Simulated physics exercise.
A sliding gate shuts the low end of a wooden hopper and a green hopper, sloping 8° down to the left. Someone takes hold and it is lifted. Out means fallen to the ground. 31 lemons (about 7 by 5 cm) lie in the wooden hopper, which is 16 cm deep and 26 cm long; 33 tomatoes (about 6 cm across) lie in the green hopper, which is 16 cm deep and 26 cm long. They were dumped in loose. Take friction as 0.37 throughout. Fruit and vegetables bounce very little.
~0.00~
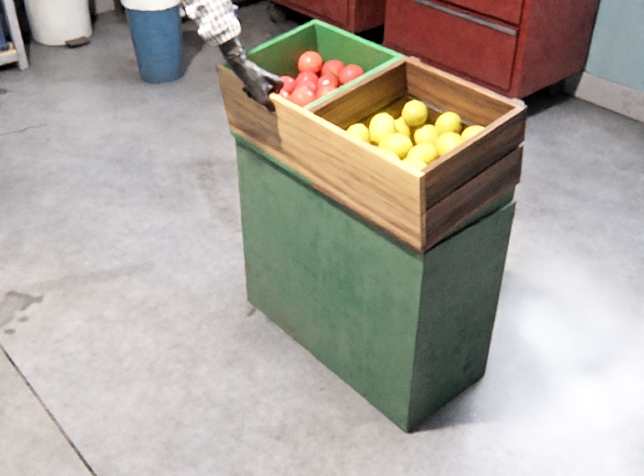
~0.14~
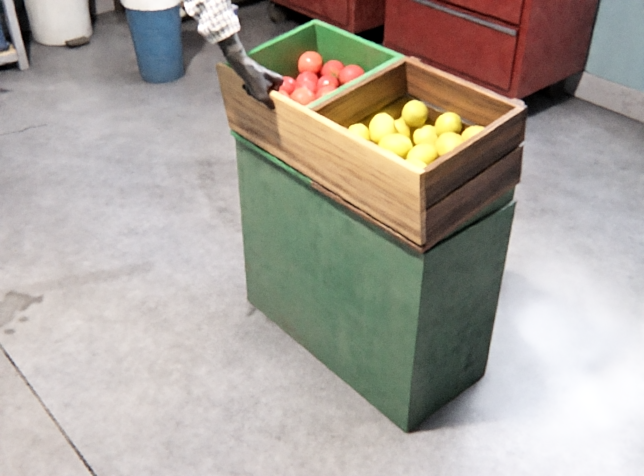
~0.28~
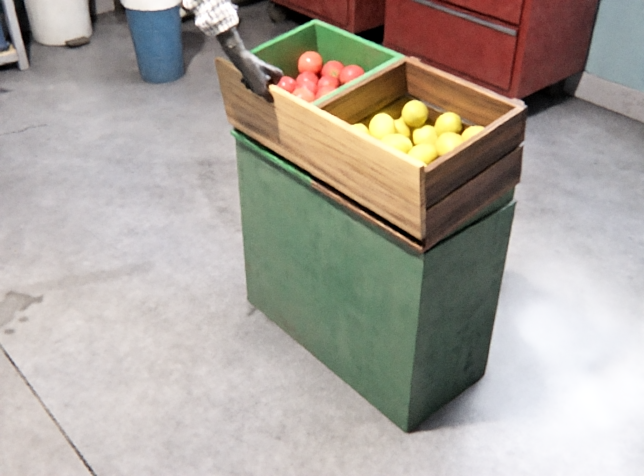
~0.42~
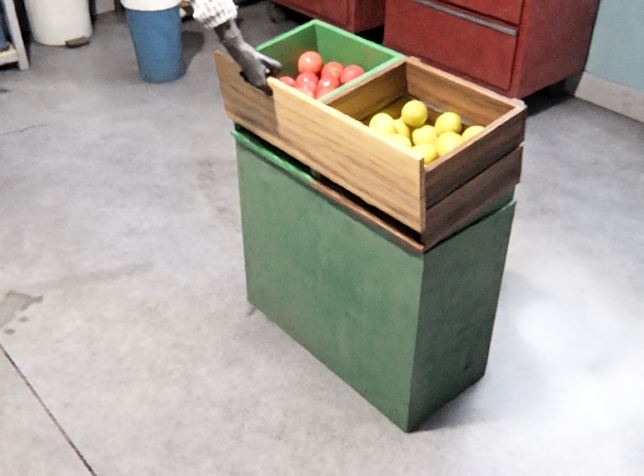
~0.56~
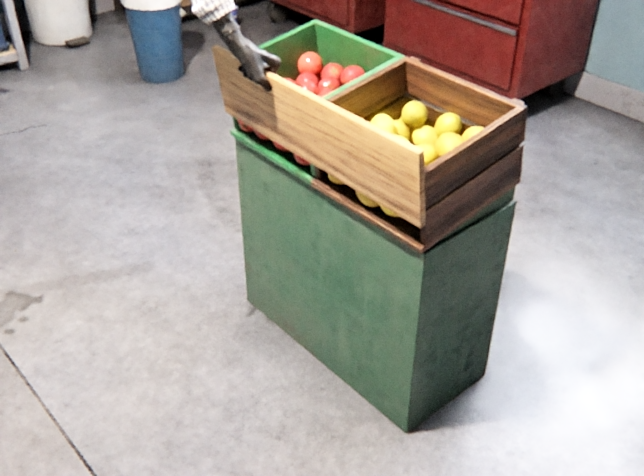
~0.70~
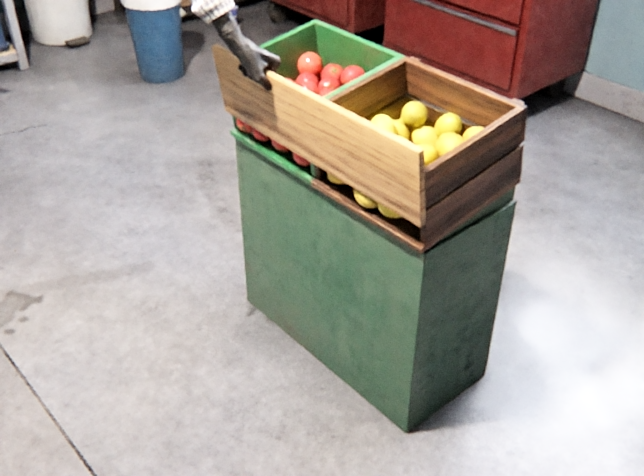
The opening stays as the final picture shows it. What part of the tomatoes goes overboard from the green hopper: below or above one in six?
The green hopper loses under a sixth of its tomatoes.
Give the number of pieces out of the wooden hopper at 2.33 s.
About: Wooden hopper 0.
After 1.11 s, the wooden hopper has all 31 and the green hopper has all 33.
After 1.61 s, the wooden hopper has all 31 and the green hopper has all 33.
After 2.33 s, the wooden hopper has all 31 and the green hopper has all 33.
When it is over (at 3.24 s), the wooden hopper is down by 1 of 31 and the green hopper has all 33. Asked share, 0 of 33, 0 per cent.
